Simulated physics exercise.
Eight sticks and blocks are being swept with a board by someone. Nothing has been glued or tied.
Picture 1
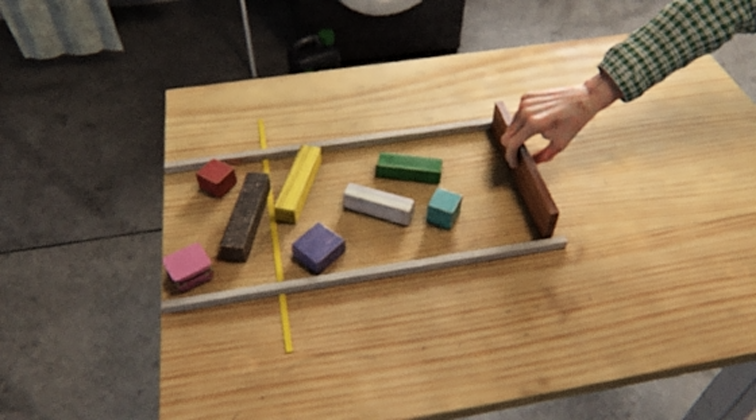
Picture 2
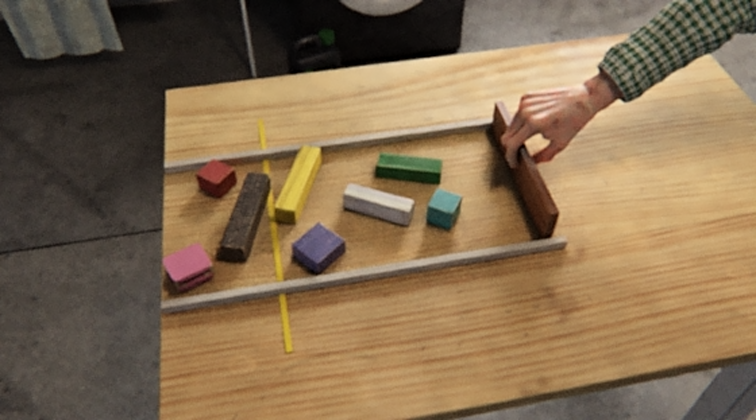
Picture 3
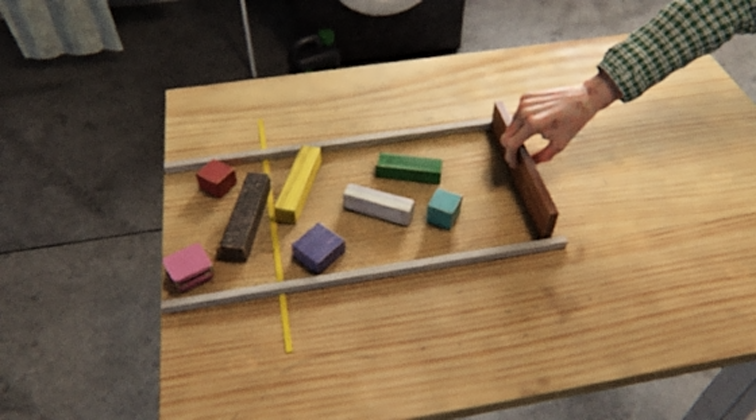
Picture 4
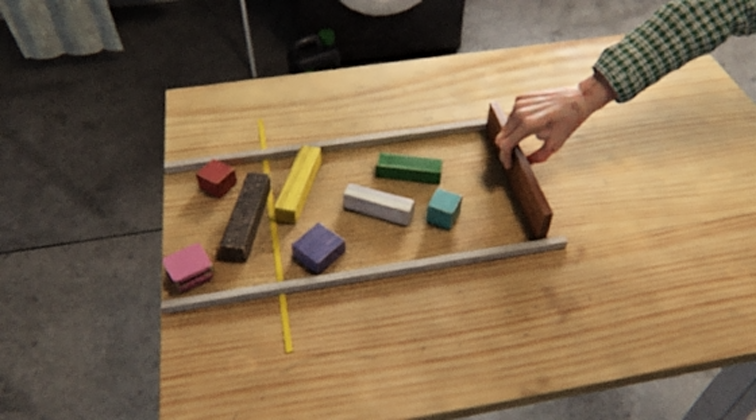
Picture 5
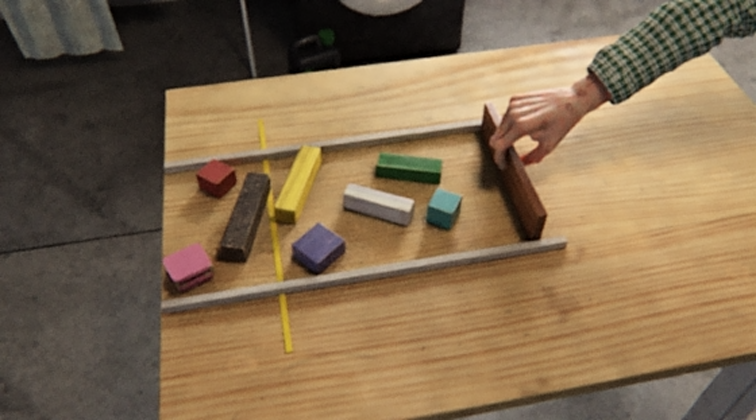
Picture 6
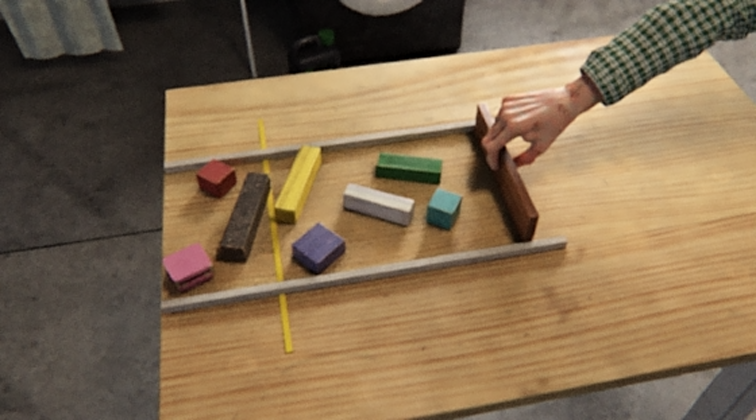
The footage shows a hand in a green checked sleeve holding a brown board upright between two rails on a wooden table, then sliding it slightly left toward eight colored sticks and blocks, which stay still around a yellow line.
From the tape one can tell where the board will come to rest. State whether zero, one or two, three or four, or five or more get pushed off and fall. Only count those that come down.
The push clears off nothing whatsoever.
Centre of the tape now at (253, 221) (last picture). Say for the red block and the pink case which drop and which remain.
Result - red block is still there, pink case is gone.
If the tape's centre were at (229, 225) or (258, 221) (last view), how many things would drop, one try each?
First try 2, second try 1.
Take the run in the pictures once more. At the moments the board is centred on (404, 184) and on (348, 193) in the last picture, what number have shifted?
At the first place 3, at the second 6.
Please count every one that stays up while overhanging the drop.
1 overhanging.
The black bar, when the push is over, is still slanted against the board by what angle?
It sits some 5° out of line.
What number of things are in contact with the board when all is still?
Count: 2.
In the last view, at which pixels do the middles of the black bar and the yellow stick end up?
One ends up near (196, 222) and the other near (222, 191).
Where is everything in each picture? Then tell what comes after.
In the first picture, pink case (189, 268); red block (217, 178); black bar (247, 215); board (522, 167); tape (273, 218).
In the second picture, red block (217, 178); blue block (319, 248).
In the third picture, black bar (247, 215); white stick (379, 204).
In the fourth picture, pink case (189, 269); green stick (409, 168).
In the fifth picture, red block (217, 178); board (510, 169).
In the sixth picture, pink case (189, 269); red block (217, 178); black bar (247, 215); board (503, 170); tape (273, 218).
Soon after, none off yet; pink case at rest near (189, 269); red block at rest near (217, 178); black bar at rest near (247, 215).
In the end, the number that fall off is zero.
